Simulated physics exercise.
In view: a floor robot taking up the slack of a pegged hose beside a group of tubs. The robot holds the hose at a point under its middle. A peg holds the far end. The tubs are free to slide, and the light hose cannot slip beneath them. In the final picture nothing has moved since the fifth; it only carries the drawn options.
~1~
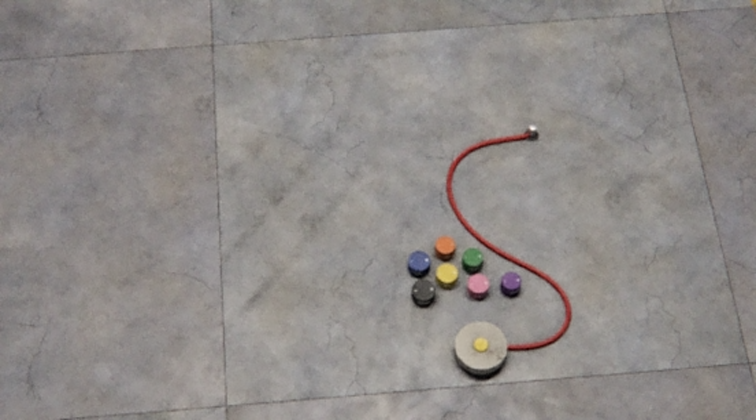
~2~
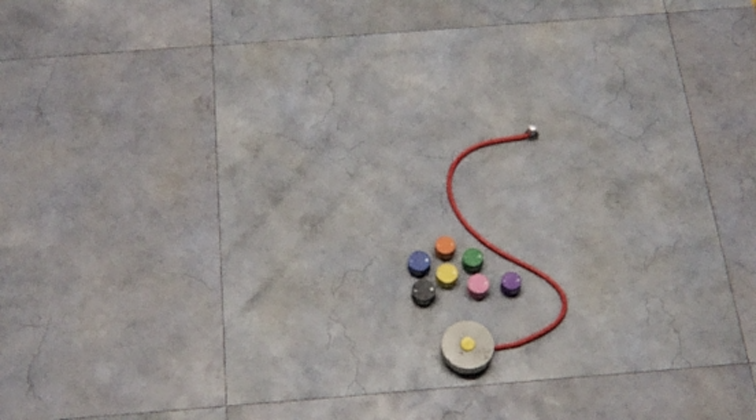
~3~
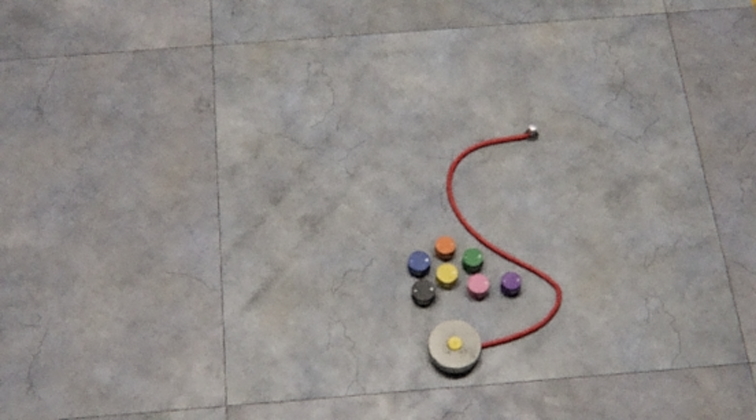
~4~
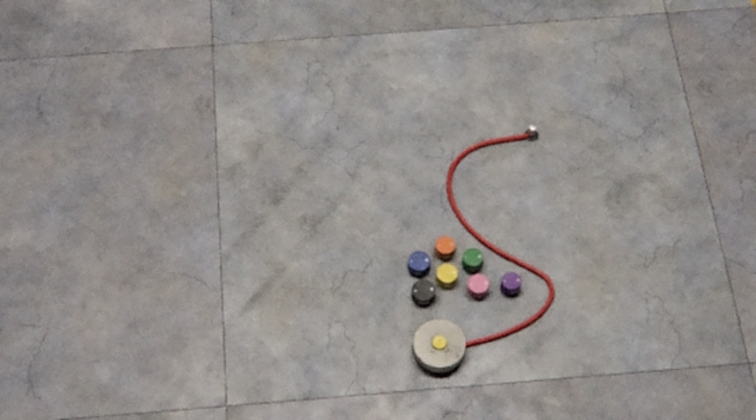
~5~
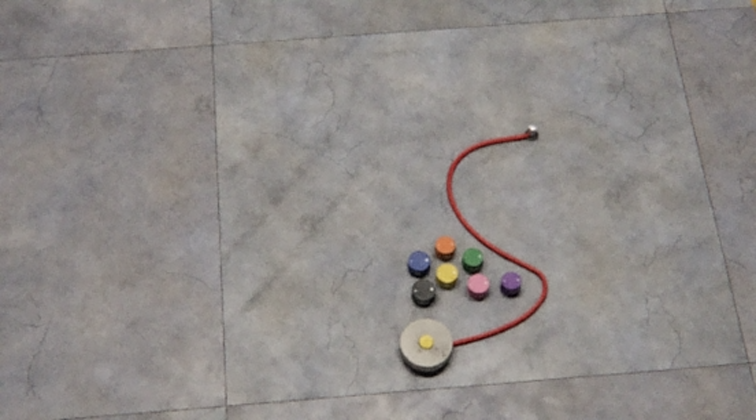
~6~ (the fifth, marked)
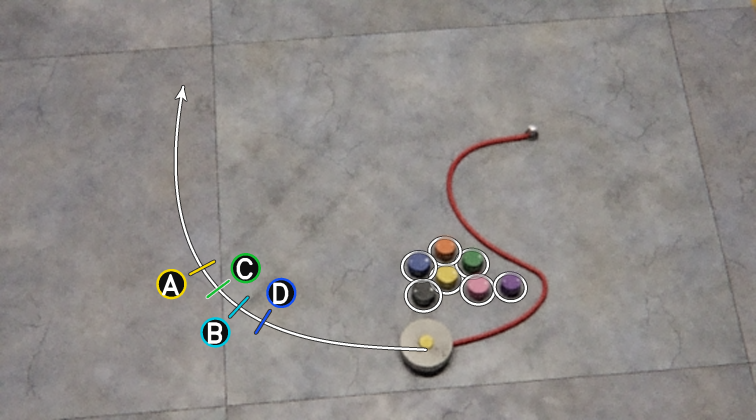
On a grey tiled floor, a round robot slides left, pulling a red hose past small colourful tubs.
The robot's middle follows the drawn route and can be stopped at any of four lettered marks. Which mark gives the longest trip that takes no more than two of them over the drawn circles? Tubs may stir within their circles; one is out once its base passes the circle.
As far as tick D.
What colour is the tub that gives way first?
The purple one.
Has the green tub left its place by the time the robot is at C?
Yes.
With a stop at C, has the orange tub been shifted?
Yes.
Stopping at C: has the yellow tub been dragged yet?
Yes.
On the copy, A at (202, 268); B at (239, 307); C at (218, 289); D at (263, 322); the route from (426, 350) via (206, 274) to (183, 87).
On D. First, robot (368, 343).
Then, robot (308, 334).
Finally, robot (262, 318); purple tub (490, 272); one over the rings.
By contrast, A has seven over the rings; B has five over the rings; C has seven over the rings.
